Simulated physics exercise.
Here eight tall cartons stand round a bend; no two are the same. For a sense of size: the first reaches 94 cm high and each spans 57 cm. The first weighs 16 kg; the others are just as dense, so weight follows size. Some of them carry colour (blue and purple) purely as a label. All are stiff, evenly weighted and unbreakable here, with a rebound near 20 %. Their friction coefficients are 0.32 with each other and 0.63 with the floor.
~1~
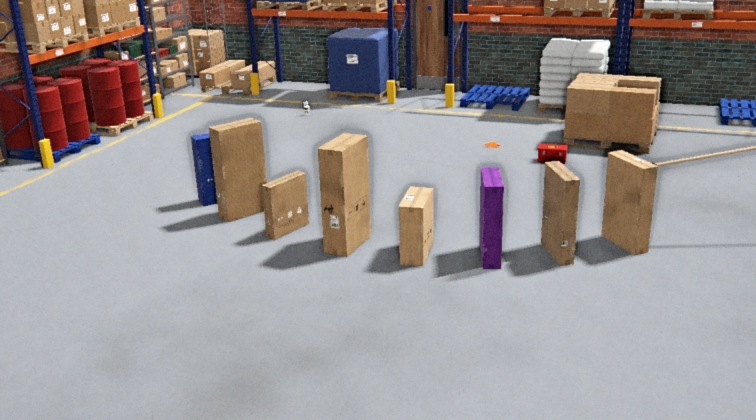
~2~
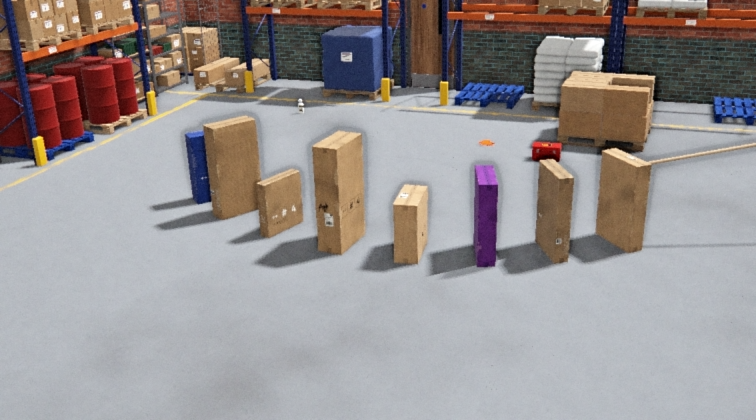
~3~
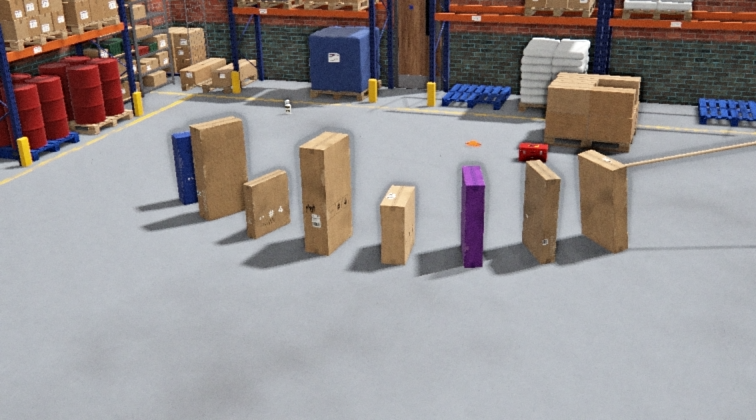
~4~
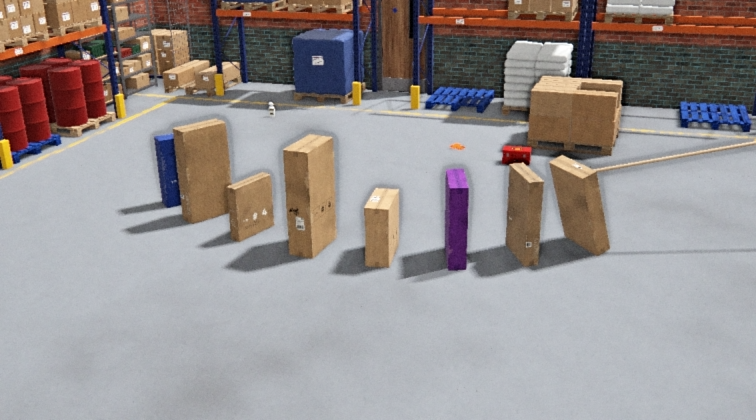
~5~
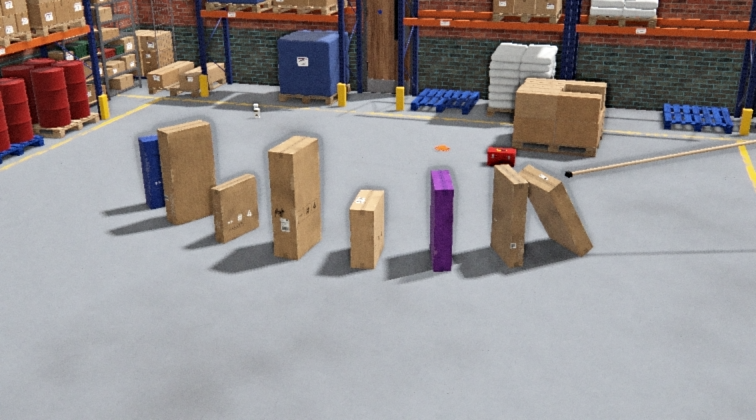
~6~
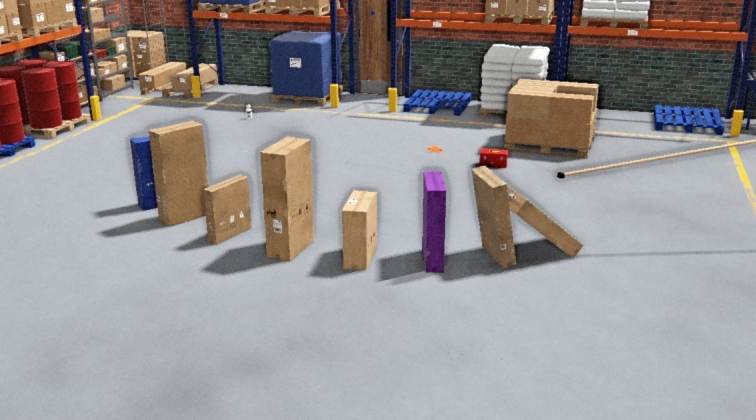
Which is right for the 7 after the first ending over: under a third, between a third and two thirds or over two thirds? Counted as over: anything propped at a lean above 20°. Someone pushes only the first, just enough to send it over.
One third to two thirds.
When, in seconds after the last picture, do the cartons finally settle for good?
Close to 1.5 seconds.
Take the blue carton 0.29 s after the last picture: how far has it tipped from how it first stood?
Rotation: Approx. 0°.
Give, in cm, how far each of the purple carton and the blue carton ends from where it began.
Purple ends up some 60 cm away; blue ends up some 0 cm away.
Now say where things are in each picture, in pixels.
In the first picture (each place is the centre of the face we see best; the camera pans a little), pole end 15 cm from the first carton; blue carton (197, 171); purple carton (493, 229); the others all in place.
The second picture shows pole end 24 mm from the first carton; blue carton (191, 169).
The third picture shows pole end pushing; blue carton (178, 170); the others all in place.
The fourth picture shows pole end pushing; blue carton (161, 173); the others all in place.
The fifth picture shows pole end (571, 175) stopped; blue carton (145, 174); the others all in place.
The sixth picture shows pole end (563, 176) stopped; blue carton (136, 175); purple carton (436, 233); steepest lean 10°, the carton at (487, 219); one has shifted.
Then, 0.29 s later than the last frame, 1 of the 7 other cartons over; purple carton tilted 12°.
Then, 0.83 s later than the last frame, 3 of the 7 other cartons over; purple carton tilted 56°.
When it is over, 3 of the 7 other cartons over; purple carton tilted 67°; blue carton unmoved. That is 43 per cent. Four left standing. In pixels of the last frame, middles, purple carton near (382, 241), blue carton near (160, 171).
